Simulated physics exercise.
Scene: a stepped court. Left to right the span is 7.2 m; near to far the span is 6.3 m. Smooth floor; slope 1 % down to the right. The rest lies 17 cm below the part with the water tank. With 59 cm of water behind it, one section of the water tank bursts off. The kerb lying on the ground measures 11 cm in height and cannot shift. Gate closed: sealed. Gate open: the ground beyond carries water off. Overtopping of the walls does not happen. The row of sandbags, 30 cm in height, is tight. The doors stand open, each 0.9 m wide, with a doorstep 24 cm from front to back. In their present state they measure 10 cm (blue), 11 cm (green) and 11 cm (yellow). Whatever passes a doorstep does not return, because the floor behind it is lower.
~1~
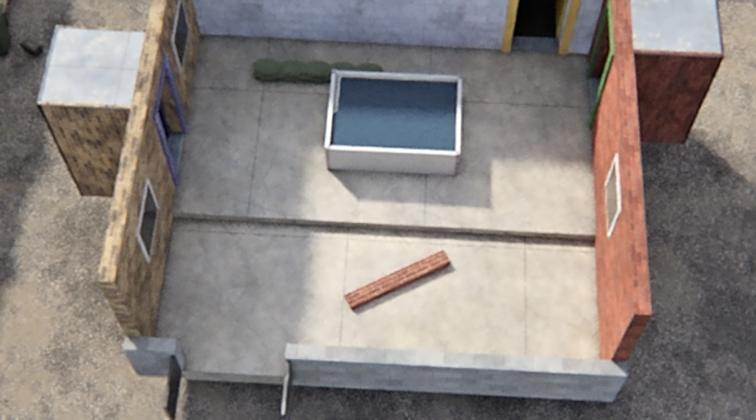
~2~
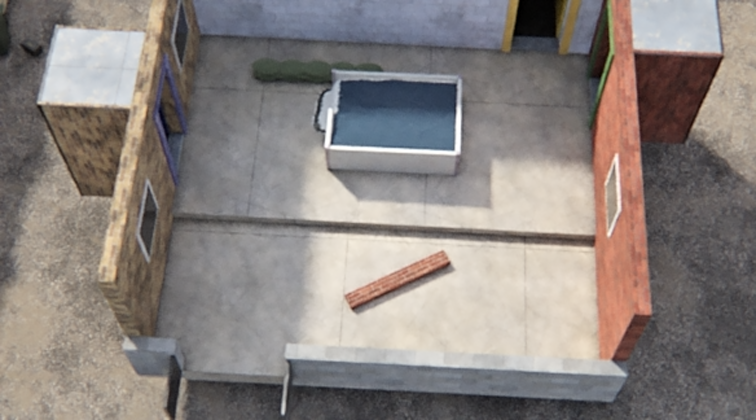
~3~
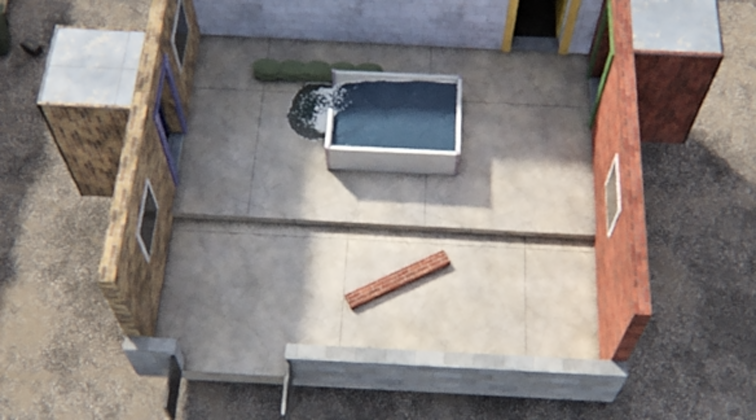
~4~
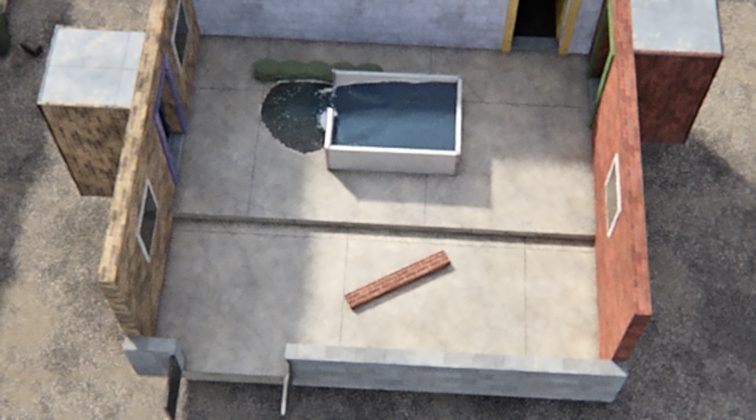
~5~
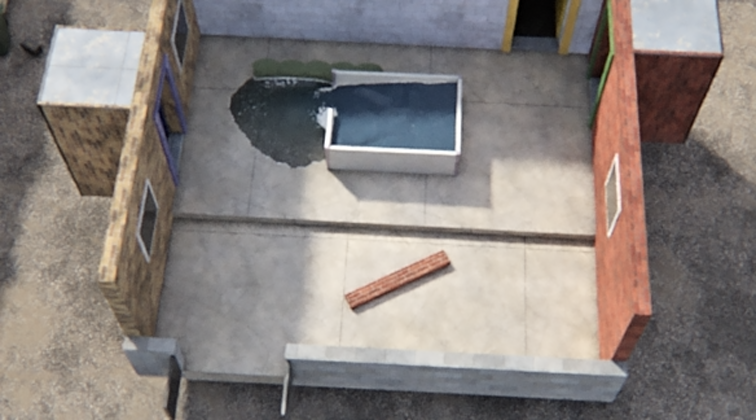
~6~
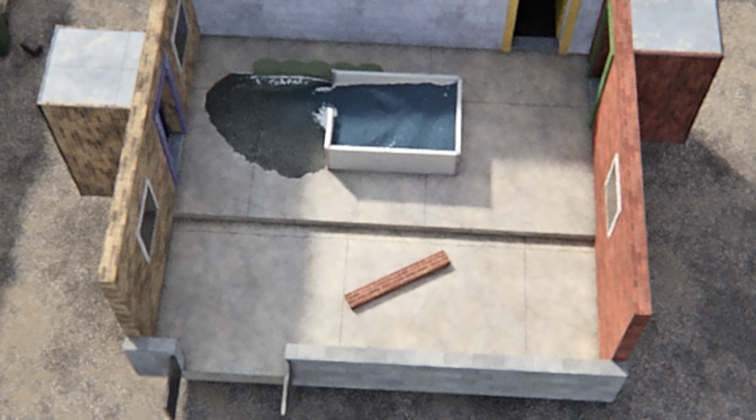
In this clip, a white-walled tank of water in a walled court opens on its left side, and water pours through the gap, spreading leftward across the pale floor in a widening dark pool that reaches a low green row behind.
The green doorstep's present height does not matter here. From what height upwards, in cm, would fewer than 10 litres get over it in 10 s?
About 7.5 cm.
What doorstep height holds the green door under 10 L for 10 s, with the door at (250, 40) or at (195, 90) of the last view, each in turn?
About 11.5 cm, then about 28 cm.
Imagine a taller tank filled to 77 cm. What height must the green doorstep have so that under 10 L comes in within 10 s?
Some 11.5 cm.
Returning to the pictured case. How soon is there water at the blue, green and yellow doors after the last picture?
At blue it's 0.5 s, at green 5.0 s, and at yellow 4.0 s.
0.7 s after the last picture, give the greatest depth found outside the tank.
About 32 cm.
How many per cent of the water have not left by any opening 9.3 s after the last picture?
Around 80 in a hundred parts remain.
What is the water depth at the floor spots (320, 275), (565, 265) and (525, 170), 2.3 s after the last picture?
Going through the spots in order gives 0, 0 and 0 centimetres.
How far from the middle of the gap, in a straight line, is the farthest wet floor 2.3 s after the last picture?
5.0 m.
Then, 0.7 s after the last picture water covers 15 % of the floor, deepest (32 cm) near (191, 97); it has not reached the green door.
Then, 2.3 s after the last picture water covers 25 % of the floor, deepest (26 cm) near (200, 41); it has not reached the green door.
Then, 9.3 s after the last picture water covers 75 % of the floor, deepest (9 cm) near (581, 85); 8 cm at the green door, 0 litres in over its 11 cm doorstep.
At the green door as built, the water peaked near 10 cm, 5.5 s after the last picture.
Run again over the same 10 s with other heights there, 15 litres in over 7 cm, 2 litres over 9.5 cm. The limit of 10 litres is kept from about 7.5 cm up.
